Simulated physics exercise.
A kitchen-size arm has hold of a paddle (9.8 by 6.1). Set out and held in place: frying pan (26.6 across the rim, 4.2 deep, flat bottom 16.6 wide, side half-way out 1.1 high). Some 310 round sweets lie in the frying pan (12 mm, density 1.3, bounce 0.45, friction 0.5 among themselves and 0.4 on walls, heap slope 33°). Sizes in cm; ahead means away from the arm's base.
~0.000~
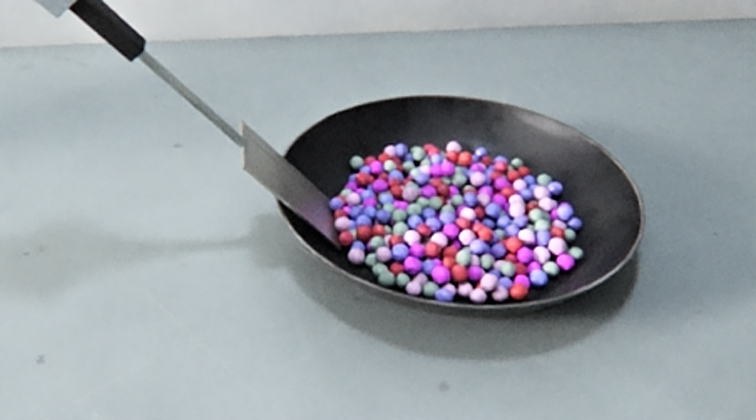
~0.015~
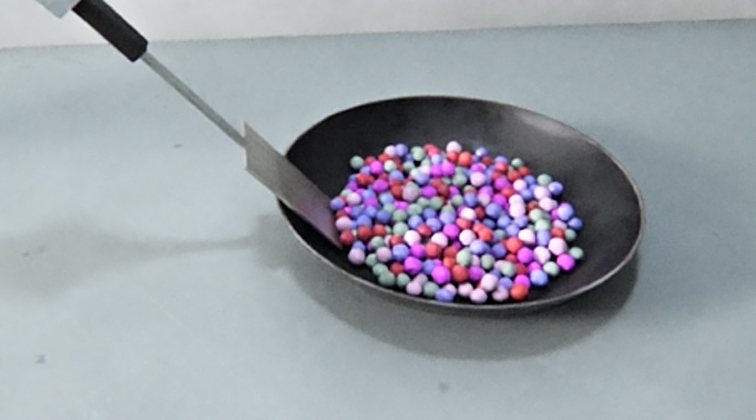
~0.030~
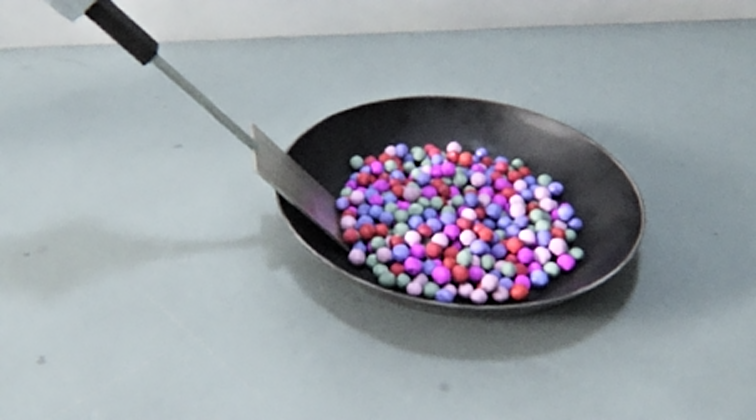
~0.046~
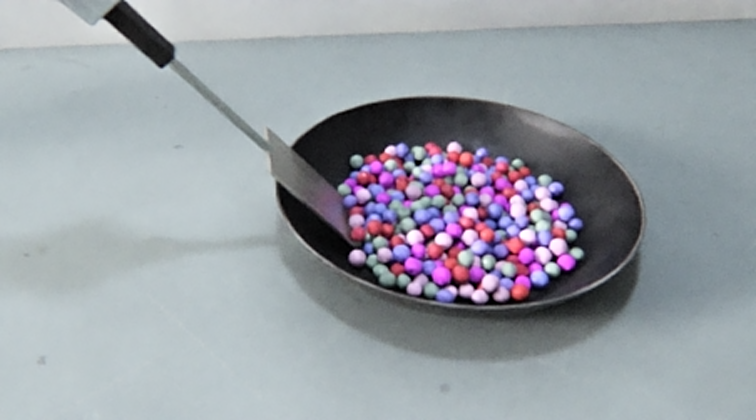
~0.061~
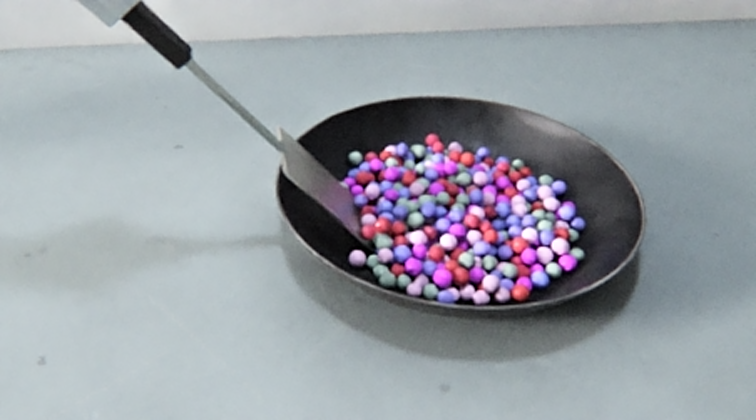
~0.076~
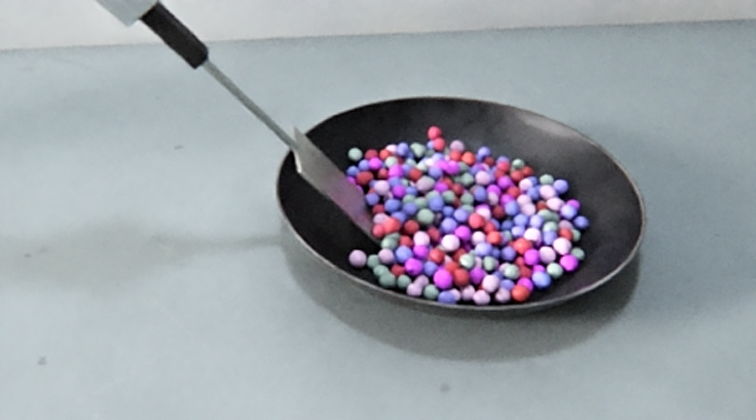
A robot arm holding a flat metal paddle slid it slowly rightward into a dark frying pan of small colourful balls, nudging the nearest ones slightly while the pan stayed still.
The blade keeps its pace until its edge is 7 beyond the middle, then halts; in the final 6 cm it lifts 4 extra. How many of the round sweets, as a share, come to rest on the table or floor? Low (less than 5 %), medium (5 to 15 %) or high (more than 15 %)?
A low share, less than 5 %, ends on the table or floor.
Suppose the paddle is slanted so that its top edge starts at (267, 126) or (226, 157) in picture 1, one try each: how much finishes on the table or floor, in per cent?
About 0 and 0 per cent.
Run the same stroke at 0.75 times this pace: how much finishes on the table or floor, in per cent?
About 0 per cent.
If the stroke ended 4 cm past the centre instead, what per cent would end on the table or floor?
Then about 0 per cent.
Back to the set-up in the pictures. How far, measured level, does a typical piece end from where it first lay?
Roughly 3 cm.
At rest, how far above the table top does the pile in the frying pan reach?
Some 4.5 cm.
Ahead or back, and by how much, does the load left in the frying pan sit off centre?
About 3.5 cm ahead.
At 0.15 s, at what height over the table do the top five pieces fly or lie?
Roughly 4 cm.
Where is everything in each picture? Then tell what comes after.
The first frame shows paddle top edge at (242, 142), sloping 51°; upper third of the load around (444, 205), from x 335 to 575, top at y 150; 309 in the frying pan.
The second frame shows paddle top edge at (244, 143), sloping 51°; upper third of the load around (444, 205), from x 340 to 575, top at y 150.
The third frame shows paddle top edge at (253, 145), sloping 51°; upper third of the load around (444, 206), from x 345 to 575, top at y 150.
The fourth frame shows paddle top edge at (267, 147), sloping 51°; upper third of the load around (444, 208), from x 345 to 575, top at y 150.
The fifth frame shows paddle top edge at (281, 148), sloping 51°; upper third of the load around (443, 203), from x 340 to 575, top at y 140.
The sixth frame shows paddle top edge at (295, 147), sloping 51°; upper third of the load around (448, 202), from x 340 to 580, top at y 135; 309 in the frying pan.
By 0.15 s, sloping 51°, highest piece 5 above the table; 309 in the frying pan.
By 0.23 s, sloping 51°, highest piece 6 above the table; 309 in the frying pan.
By 0.46 s, sloping 51°, highest piece 5 above the table; 306 in the frying pan, 1 on the table or floor, 2 on the blade or in flight.
By 1.51 s, sloping 51°, highest piece 5 above the table; 306 in the frying pan, 3 on the table or floor.
Final count, 306 in the frying pan, 3 on the table or floor. That is 1 % on the table or floor.
